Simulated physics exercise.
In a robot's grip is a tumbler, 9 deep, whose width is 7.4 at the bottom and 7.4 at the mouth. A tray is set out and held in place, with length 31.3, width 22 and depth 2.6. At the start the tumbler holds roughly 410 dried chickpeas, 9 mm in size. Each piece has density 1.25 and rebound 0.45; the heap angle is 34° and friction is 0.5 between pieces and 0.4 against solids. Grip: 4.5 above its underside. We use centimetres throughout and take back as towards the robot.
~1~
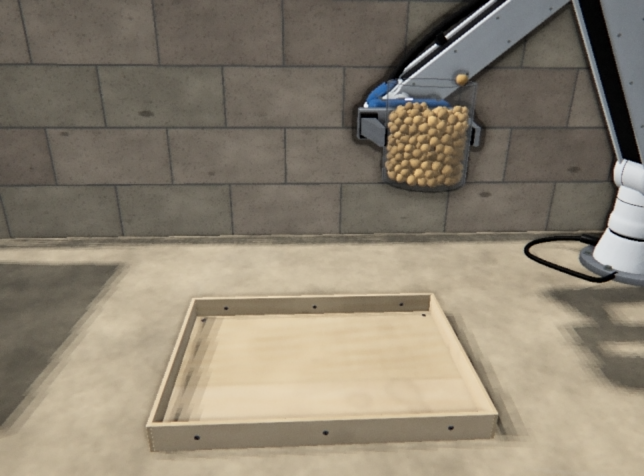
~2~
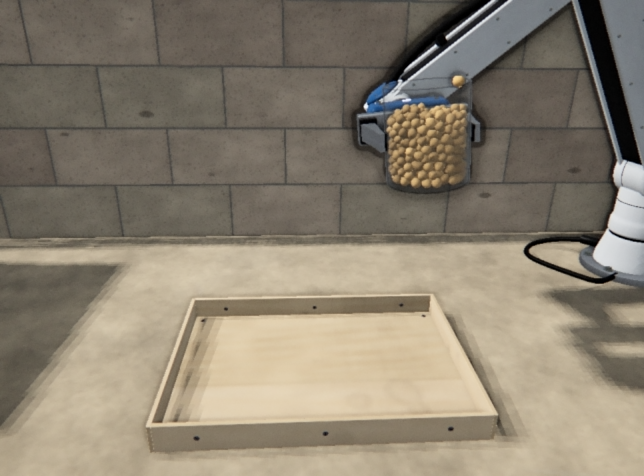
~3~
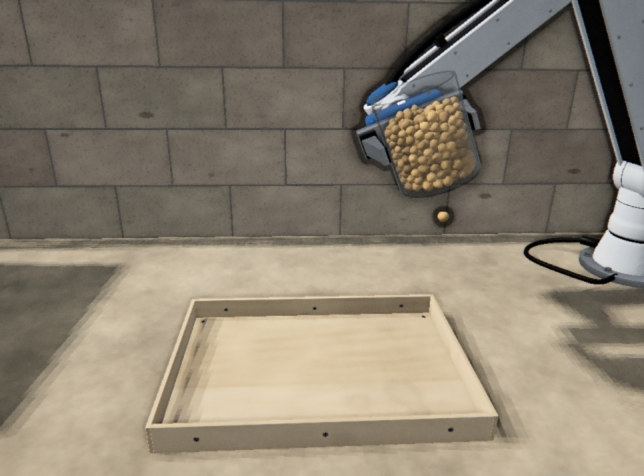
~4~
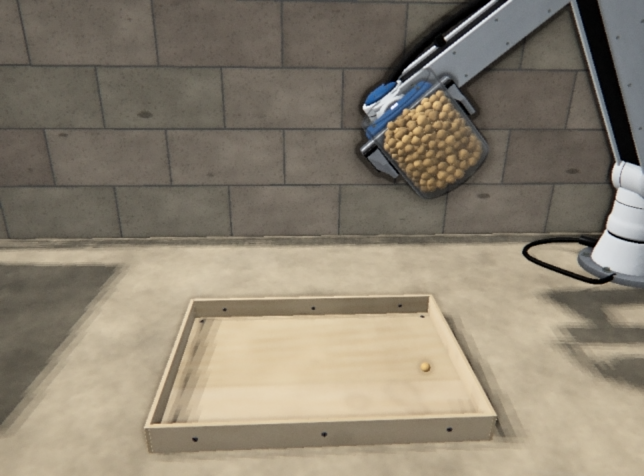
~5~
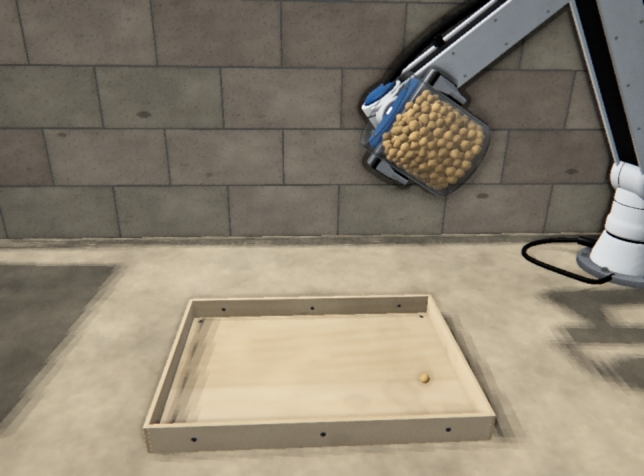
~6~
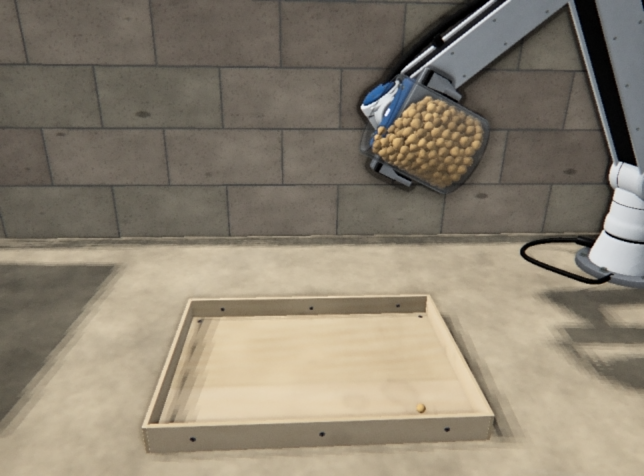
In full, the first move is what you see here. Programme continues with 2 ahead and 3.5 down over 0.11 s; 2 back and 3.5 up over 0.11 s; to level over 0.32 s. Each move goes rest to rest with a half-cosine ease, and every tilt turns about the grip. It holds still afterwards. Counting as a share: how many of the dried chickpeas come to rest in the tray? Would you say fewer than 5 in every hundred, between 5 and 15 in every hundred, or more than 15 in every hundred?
Fewer than 5 in every hundred.
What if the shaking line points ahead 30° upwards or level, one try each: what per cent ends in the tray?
Near 30 and 20 percent respectively.
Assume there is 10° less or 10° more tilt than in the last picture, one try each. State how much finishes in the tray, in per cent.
I'd expect close to 0 and then 10 per cent.
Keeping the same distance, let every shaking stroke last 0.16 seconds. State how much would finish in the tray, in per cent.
That gives about 0 percent.
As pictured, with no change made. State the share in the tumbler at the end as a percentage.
Near 100 in a hundred.
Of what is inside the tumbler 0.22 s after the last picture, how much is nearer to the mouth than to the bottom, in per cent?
Something like 35 percent sits in that half.
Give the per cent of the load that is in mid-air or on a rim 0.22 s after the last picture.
About 0 per cent.
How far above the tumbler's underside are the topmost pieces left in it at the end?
Roughly 8.5 cm.
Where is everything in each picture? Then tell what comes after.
The tumbler middle at (427, 135), level; upper third of the load around (427, 122), from x 390 to 465, top at y 80; 408 in the tumbler, in the first picture.
The tumbler middle at (427, 136), tilted 6° forward; upper third of the load around (430, 122), from x 390 to 465, top at y 80; 407 in the tumbler, 1 in flight or on a rim, in the second picture.
The tumbler middle at (427, 136), tilted 22° forward; upper third of the load around (430, 124), from x 390 to 470, top at y 100; 407 in the tumbler, 1 in flight or on a rim, in the third picture.
The tumbler middle at (426, 136), tilted 42° forward; upper third of the load around (433, 124), from x 390 to 475, top at y 95; 407 in the tumbler, 1 in the tray, in the fourth picture.
The tumbler middle at (425, 137), tilted 58° forward; upper third of the load around (433, 122), from x 390 to 480, top at y 95; 407 in the tumbler, 1 in the tray, in the fifth picture.
The tumbler middle at (424, 137), tilted 64° forward; upper third of the load around (434, 123), from x 375 to 480, top at y 100; 407 in the tumbler, 1 in the tray, in the sixth picture.
Then, 0.22 s on, tilted 64° forward, highest piece 29 above the table; 406 in the tumbler, 1 in the tray, 1 in flight or on a rim.
Then, 0.43 s on, tilted 16° forward, highest piece 30 above the table; 403 in the tumbler, 3 in the tray, 2 in flight or on a rim.
Then, 0.74 s on, level, highest piece 31 above the table; 403 in the tumbler, 5 in the tray.
Then, 1.79 s on, level, highest piece 31 above the table; 403 in the tumbler, 5 in the tray.
In the end, 403 in the tumbler, 5 in the tray. That is 1 % in the tray.
